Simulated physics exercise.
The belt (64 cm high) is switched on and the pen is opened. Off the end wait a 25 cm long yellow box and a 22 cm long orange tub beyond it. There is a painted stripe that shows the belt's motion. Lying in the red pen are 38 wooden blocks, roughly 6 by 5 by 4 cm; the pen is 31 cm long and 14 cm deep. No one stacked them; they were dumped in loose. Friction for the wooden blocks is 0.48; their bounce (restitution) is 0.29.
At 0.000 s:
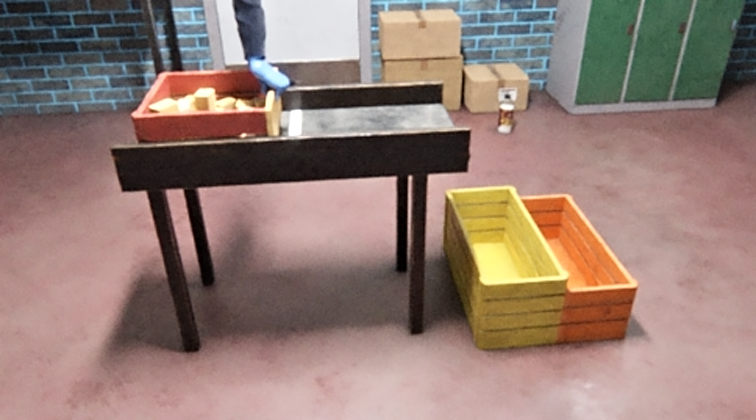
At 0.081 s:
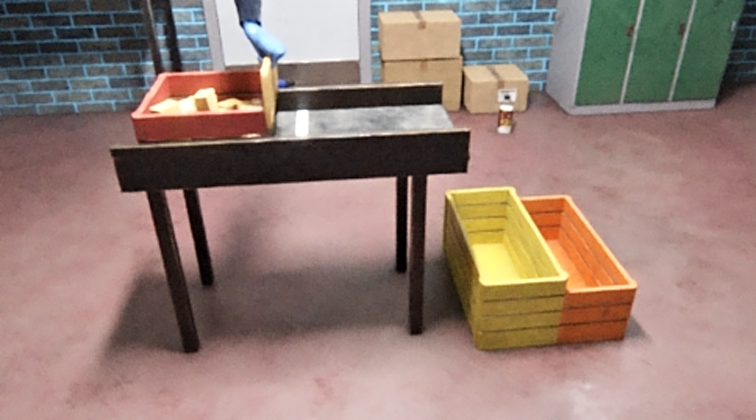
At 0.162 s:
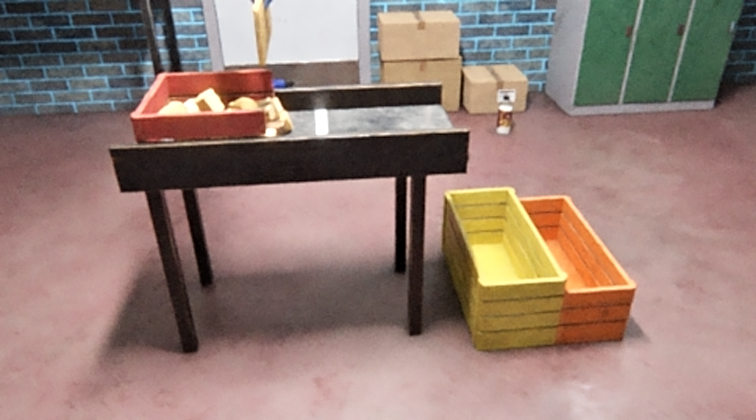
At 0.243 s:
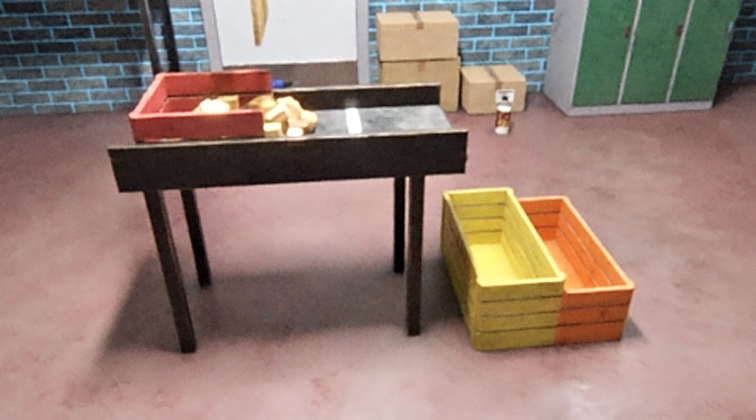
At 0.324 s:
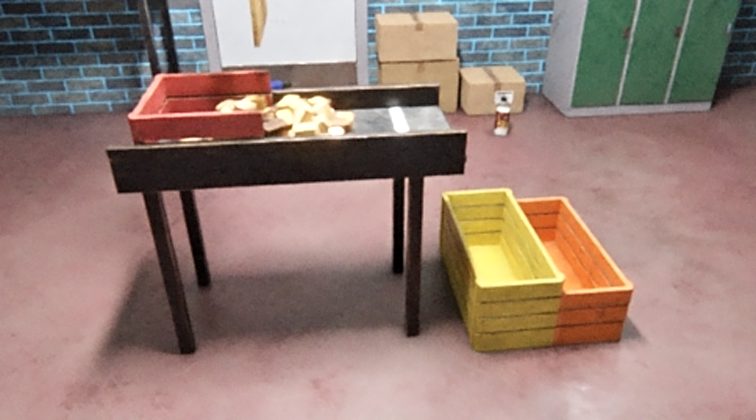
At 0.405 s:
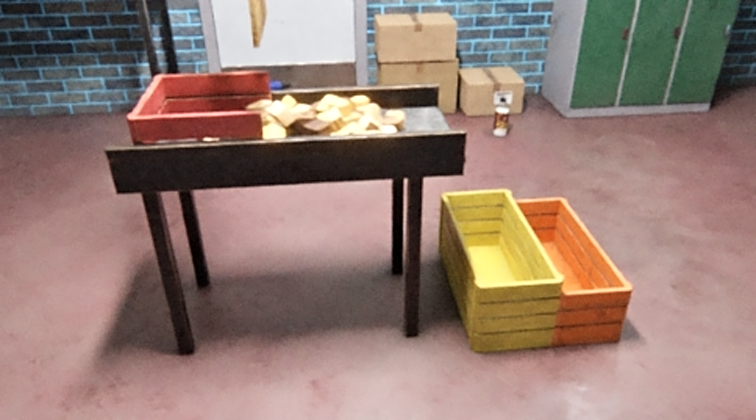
Gloved hand lifting the end panel from a red pen, and loose wooden blocks sliding out rightward along a dark belt.
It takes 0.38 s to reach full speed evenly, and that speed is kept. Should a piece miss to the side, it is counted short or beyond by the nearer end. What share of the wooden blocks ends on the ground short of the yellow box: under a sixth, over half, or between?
Predicted share on the ground short of the yellow box: Beneath a sixth of the load.
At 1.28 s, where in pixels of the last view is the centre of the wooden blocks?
Roughly at pixel (742, 278).
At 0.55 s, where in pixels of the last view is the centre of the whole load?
Load centre: About (427, 124).
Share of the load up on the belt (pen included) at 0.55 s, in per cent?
Estimate: Some 70 %.
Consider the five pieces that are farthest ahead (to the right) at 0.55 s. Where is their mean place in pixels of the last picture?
About (499, 126).
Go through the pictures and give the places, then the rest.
In the first picture (places track the rim corner closest to us here), red pen (139, 115); orange tub (570, 290); belt travel 0 cm; all still inside.
Red pen (139, 116); belt travel 2 cm, in the second picture.
Red pen (138, 116); belt travel 8 cm; 2 out, the lowest block at (278, 131), in the third picture.
Red pen (136, 116); belt travel 18 cm; 11 out, in the fourth picture.
Red pen (135, 117); belt travel 32 cm; 23 out, in the fifth picture.
Red pen (134, 117); orange tub (565, 293); belt travel 50 cm; 32 out, in the sixth picture.
After 0.55 s, 1 still in the red pen, 26 on the belt and 11 in the air.
After 0.72 s, 4 on the belt and 34 in the air.
After 0.97 s, 26 on the ground beyond the orange tub and 12 in the air.
When it is over (at 1.28 s), 38 on the ground beyond the orange tub. Asked share, 0 of 38, 0 per cent.
